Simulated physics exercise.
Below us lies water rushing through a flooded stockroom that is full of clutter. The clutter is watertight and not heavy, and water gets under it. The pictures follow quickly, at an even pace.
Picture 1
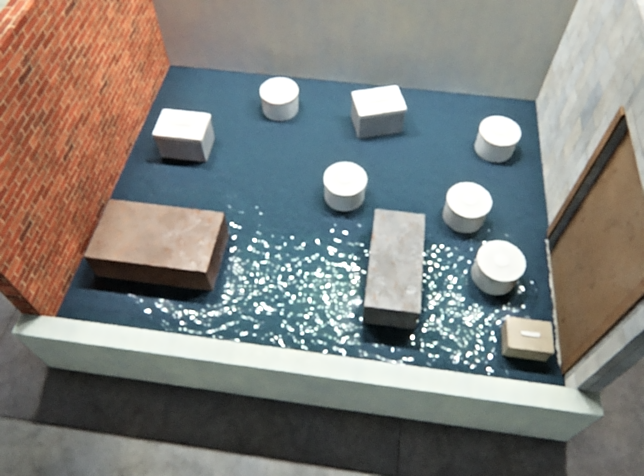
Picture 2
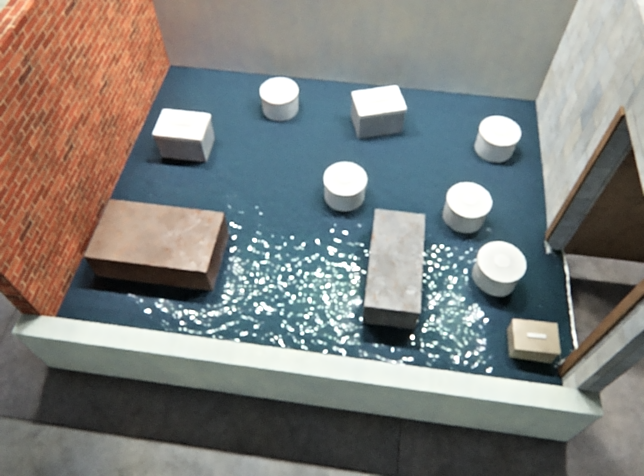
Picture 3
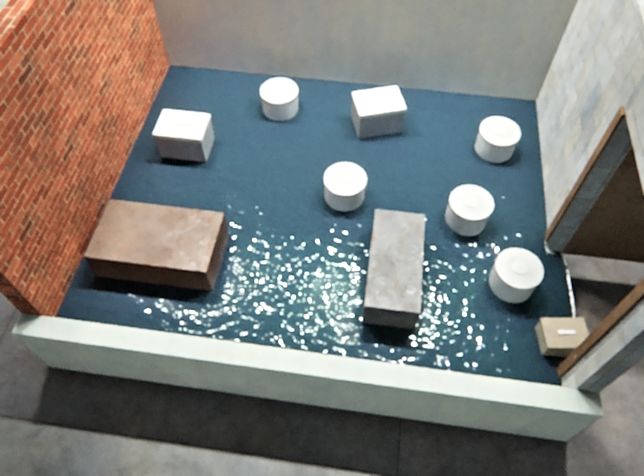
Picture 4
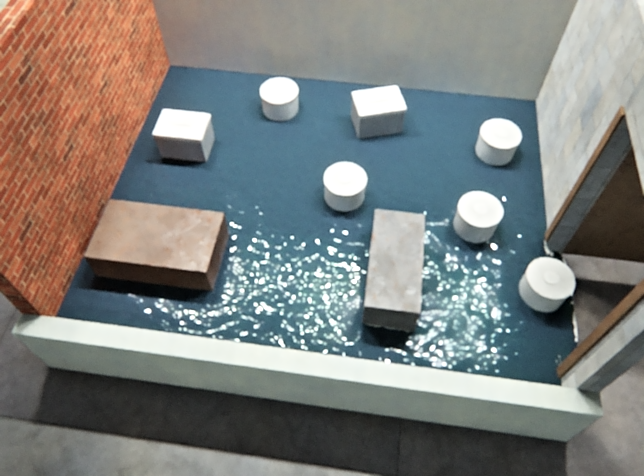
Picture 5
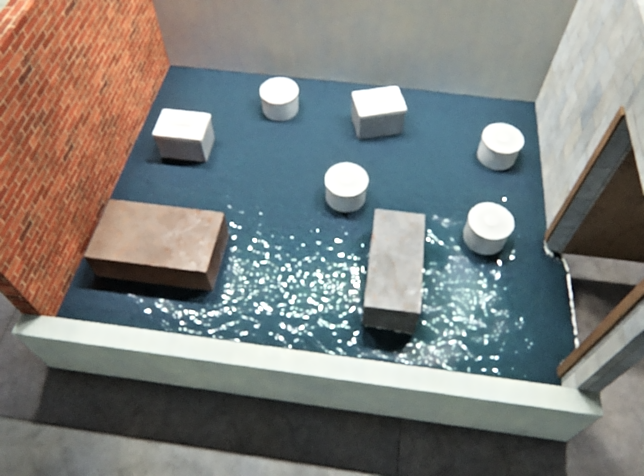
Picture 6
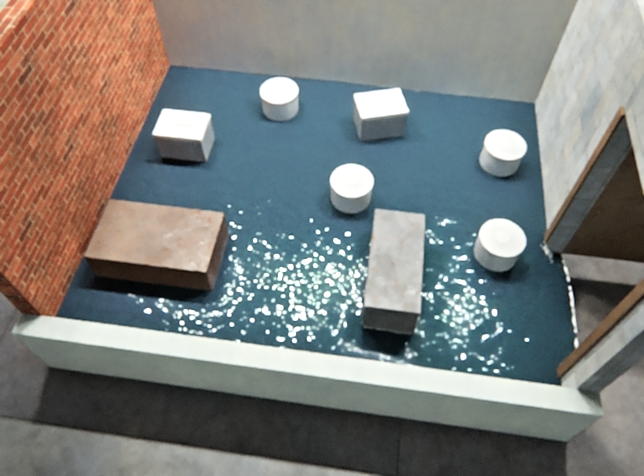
Water drifts a small box and then a white tub out through the opened doorway.
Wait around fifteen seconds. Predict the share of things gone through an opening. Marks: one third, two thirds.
Share: At least two thirds.
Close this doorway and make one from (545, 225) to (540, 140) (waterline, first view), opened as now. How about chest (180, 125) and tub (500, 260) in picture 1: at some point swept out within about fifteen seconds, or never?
In that order: Stays, carried outside.
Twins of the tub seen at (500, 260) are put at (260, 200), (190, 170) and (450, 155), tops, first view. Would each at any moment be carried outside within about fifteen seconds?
In that order: Stays, kept in, washed out.
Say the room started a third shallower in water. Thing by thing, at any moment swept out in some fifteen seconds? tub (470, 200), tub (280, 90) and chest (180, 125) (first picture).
As listed: Through, stays, no.
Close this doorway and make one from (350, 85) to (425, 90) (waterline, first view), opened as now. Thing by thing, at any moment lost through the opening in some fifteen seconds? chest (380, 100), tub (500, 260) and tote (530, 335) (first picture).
One after the other: Out, stays, kept in.
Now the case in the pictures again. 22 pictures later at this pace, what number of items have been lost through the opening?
I count 5.
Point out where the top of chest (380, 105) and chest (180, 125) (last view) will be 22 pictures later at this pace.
Near (534, 241) and (228, 141).
A moment on, 2 of 8 are out; 6 afloat.
Next, 5 of 8 are out; 3 afloat.
Later, 5 of 8 are out; 3 afloat.
In the end, 6 of 8 are out; 2 afloat.
